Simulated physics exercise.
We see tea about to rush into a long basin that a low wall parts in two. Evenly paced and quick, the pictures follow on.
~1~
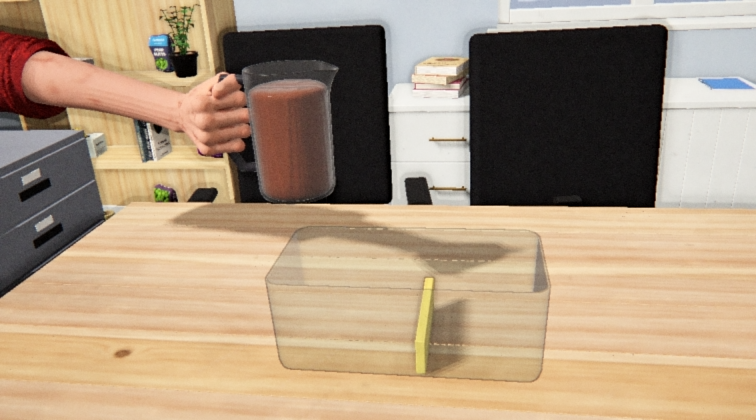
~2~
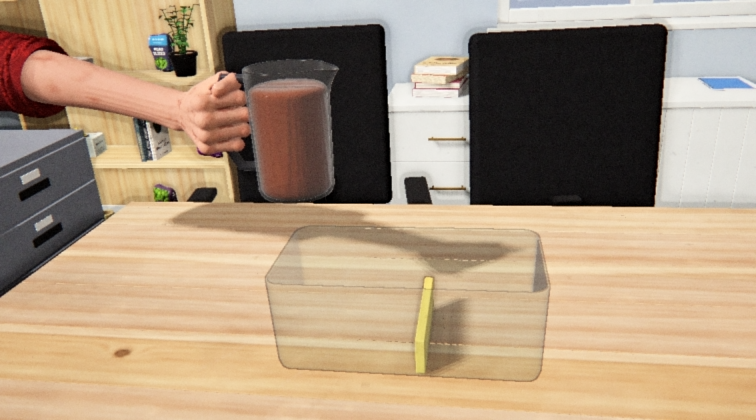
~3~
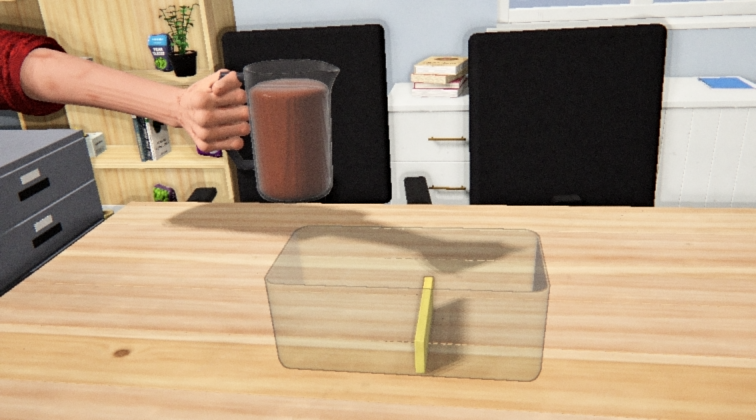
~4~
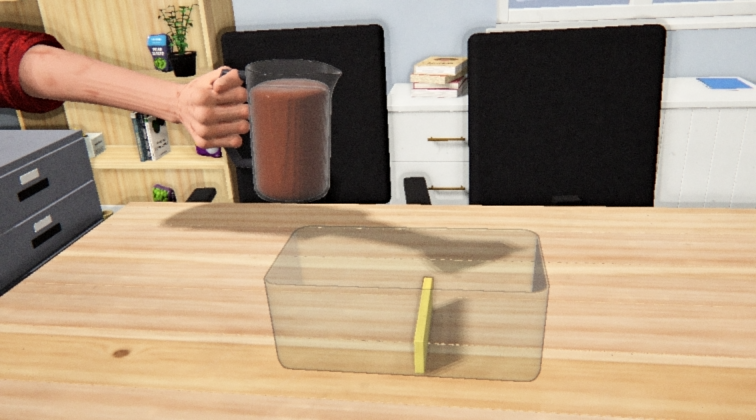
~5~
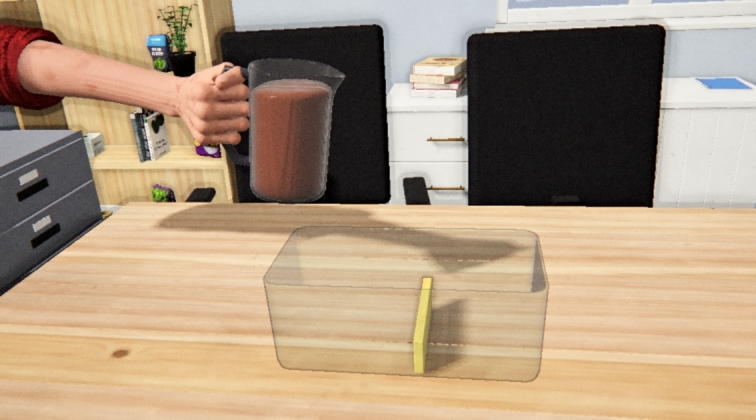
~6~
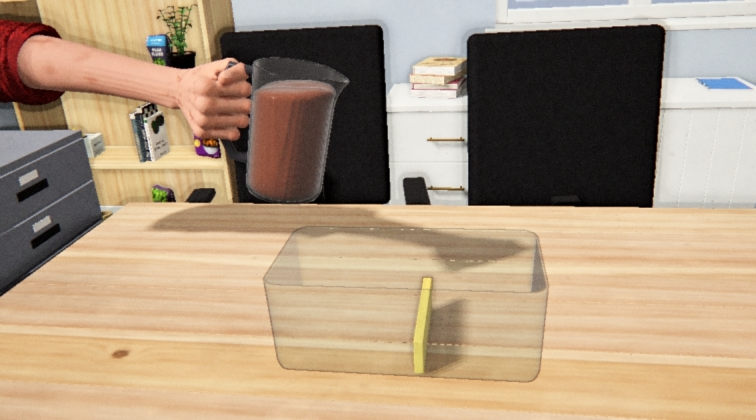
We see a hand holding a clear jug of reddish-brown tea above a wooden table, left of centre over a long transparent basin with a low yellow wall inside; the hand slowly tilts the jug slightly to the right.
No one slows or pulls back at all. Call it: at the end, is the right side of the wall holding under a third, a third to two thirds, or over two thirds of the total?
The right side holds a third to two thirds of the total.
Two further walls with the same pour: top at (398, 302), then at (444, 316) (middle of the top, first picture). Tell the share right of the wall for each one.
About 90 per cent, then about 20 per cent.
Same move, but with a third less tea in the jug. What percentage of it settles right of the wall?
30 per cent or so.
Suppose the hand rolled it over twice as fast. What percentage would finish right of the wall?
Close to 30 per cent.
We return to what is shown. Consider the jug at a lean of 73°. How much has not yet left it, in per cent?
85 per cent, roughly.
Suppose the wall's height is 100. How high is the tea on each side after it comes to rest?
About 30 on the left and about 40 on the right.
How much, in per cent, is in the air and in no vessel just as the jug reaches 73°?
It's about 15 per cent.
A moment on, the jug is tipped part way and 85 per cent is still to pour, 0 is left of the wall and 2 right of it.
Next, the jug is tipped right over and 30 per cent is still to pour, 11 is left of the wall and 36 right of it.
Then the jug is tipped right over and 1 per cent is still to pour, 42 is left of the wall and 54 right of it.
Later the jug is tipped right over and 0 per cent is still to pour, 43 is left of the wall and 55 right of it.
Finally, 43 per cent lies left of the wall, 55 right of it and 2 outside.
